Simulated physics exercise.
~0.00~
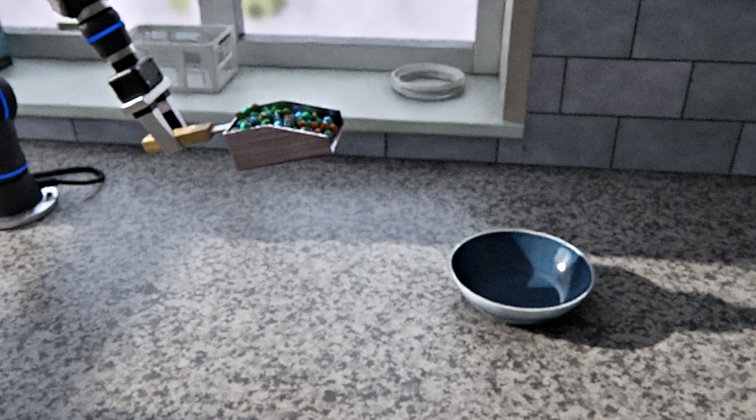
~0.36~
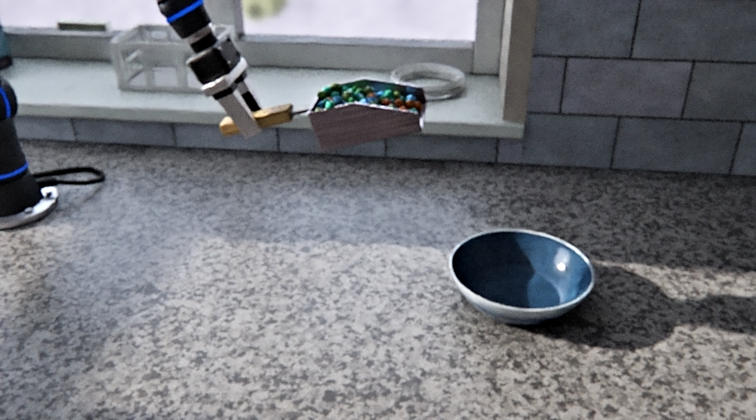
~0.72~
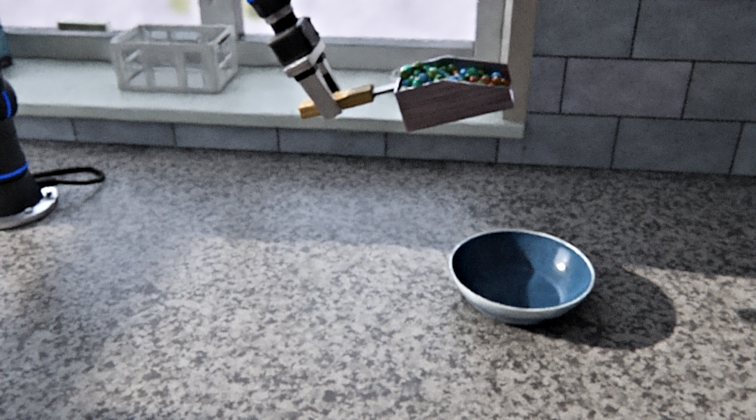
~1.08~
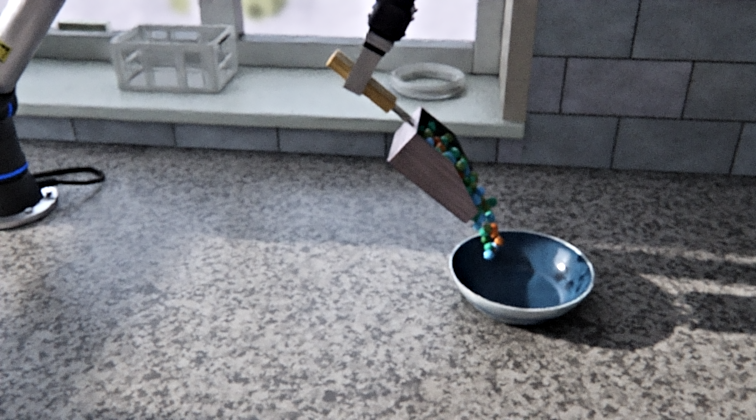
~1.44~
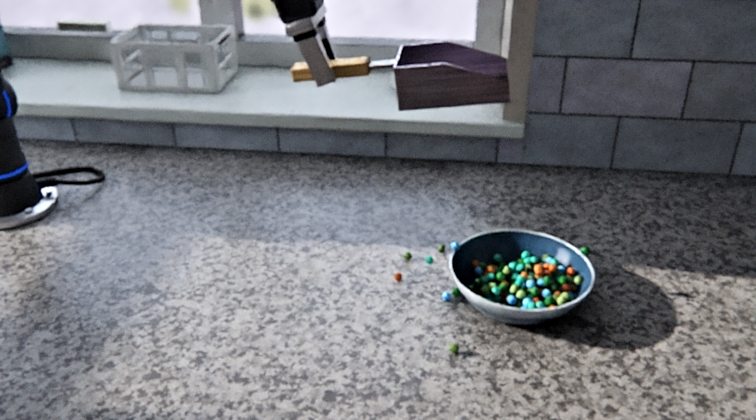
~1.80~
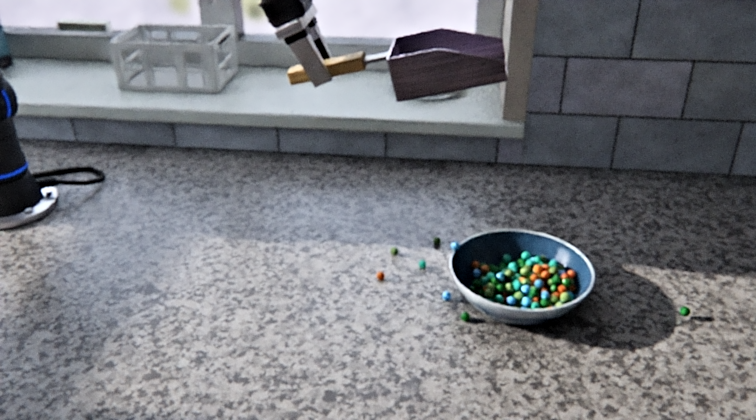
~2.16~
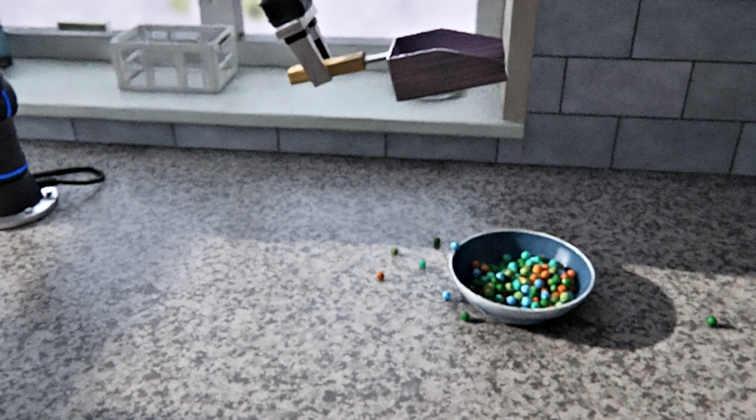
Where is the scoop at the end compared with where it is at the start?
At the end the scoop is farther to the right and somewhat higher than at the start, when it is held toward the left side of the view.
